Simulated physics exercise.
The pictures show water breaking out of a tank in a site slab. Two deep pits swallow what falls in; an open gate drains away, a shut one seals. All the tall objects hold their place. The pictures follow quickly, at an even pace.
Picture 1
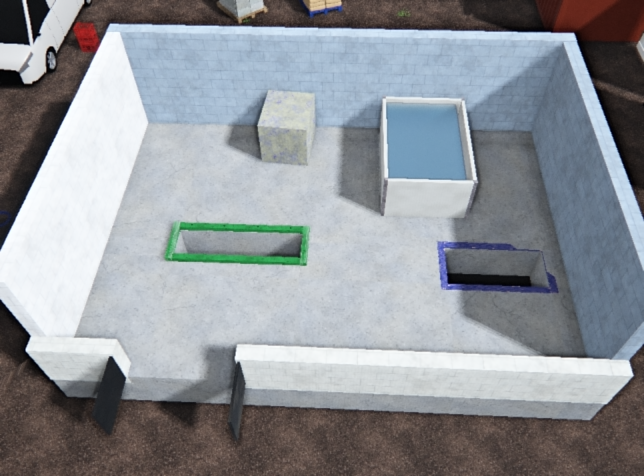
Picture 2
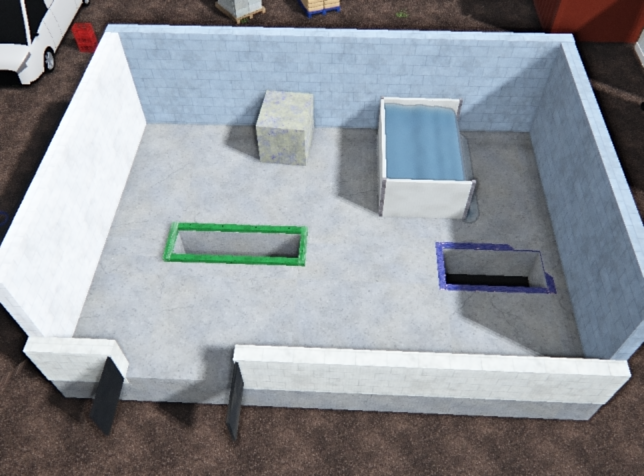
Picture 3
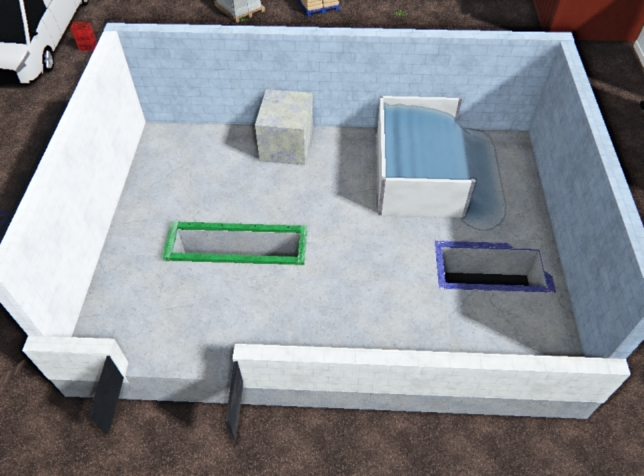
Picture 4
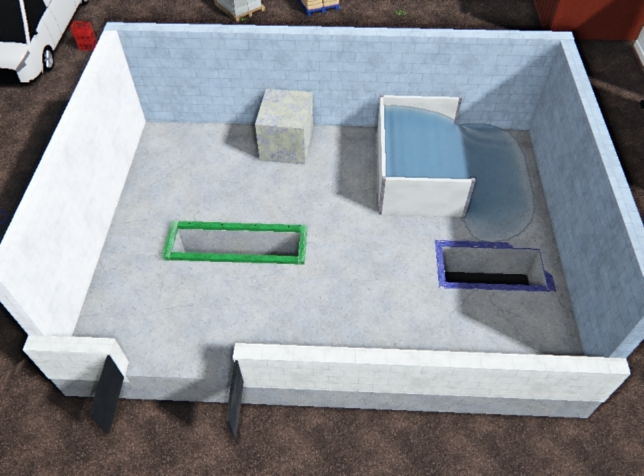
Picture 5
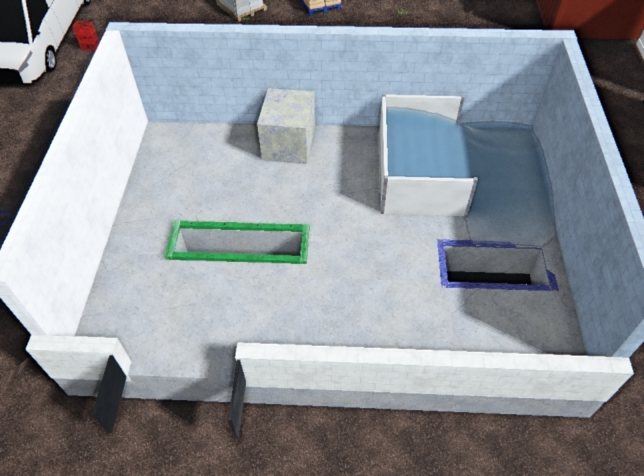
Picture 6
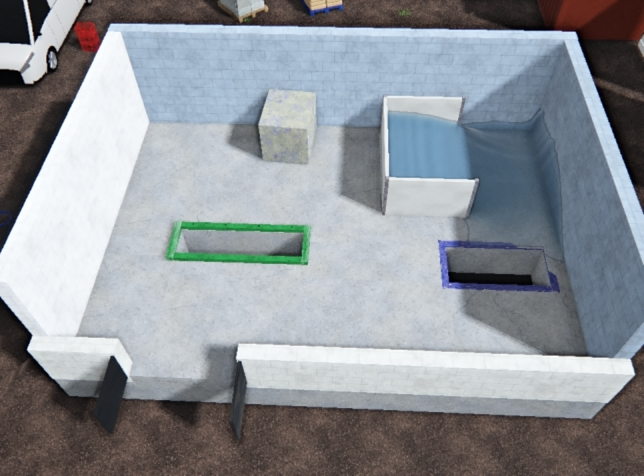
Walled slab with a grey block and two pits, water pouring from the right side of an open tank and spreading rightward.
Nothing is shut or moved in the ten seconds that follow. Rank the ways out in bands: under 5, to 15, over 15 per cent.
The gate takes not even 5 %; the blue pit takes above 15 %; the green pit takes not even 5 %.
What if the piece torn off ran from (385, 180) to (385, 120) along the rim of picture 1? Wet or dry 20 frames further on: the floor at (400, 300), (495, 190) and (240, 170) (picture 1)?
In that order: Free of water, no water, wet.
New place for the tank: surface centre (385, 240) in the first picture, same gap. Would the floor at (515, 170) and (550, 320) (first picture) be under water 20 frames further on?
One after the other: Flooded, awash.
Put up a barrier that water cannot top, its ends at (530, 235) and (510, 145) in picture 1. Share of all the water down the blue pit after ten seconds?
In per cent: Blue 60.
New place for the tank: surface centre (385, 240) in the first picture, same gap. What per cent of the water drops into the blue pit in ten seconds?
In per cent: Blue 75.
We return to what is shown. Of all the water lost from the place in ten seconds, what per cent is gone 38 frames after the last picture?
Some 75 per cent.
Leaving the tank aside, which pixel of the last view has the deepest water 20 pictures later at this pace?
At about (298, 127).
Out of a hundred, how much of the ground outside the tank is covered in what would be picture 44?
I make it 45 per cent.
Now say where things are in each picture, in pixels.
In the first picture, still water in the open tank at (426, 140).
In the second picture, the front is at (467, 221), out from the gap at (459, 164).
In the third picture, the front is at (486, 225), out from the gap at (458, 164).
In the fourth picture, water pours out at (458, 165) and has run to (508, 235).
In the fifth picture, water pours out at (460, 164) and has run to (536, 246).
In the sixth picture, the front is at (563, 256), out from the gap at (461, 166).
A moment on, water covers 15 % of the floor; the gate 0 %, the blue pit 3 %, the green pit 0 %.
Next, water covers 20 % of the floor; the gate 0 %, the blue pit 13 %, the green pit 0 %.
Then, water covers 30 % of the floor; the gate 0 %, the blue pit 30 %, the green pit 0 %.
Later, water covers 45 % of the floor; the gate 0 %, the blue pit 44 %, the green pit 0 %.
In the end, water covers 60 % of the floor; the gate 0 %, the blue pit 59 %, the green pit 0 %.
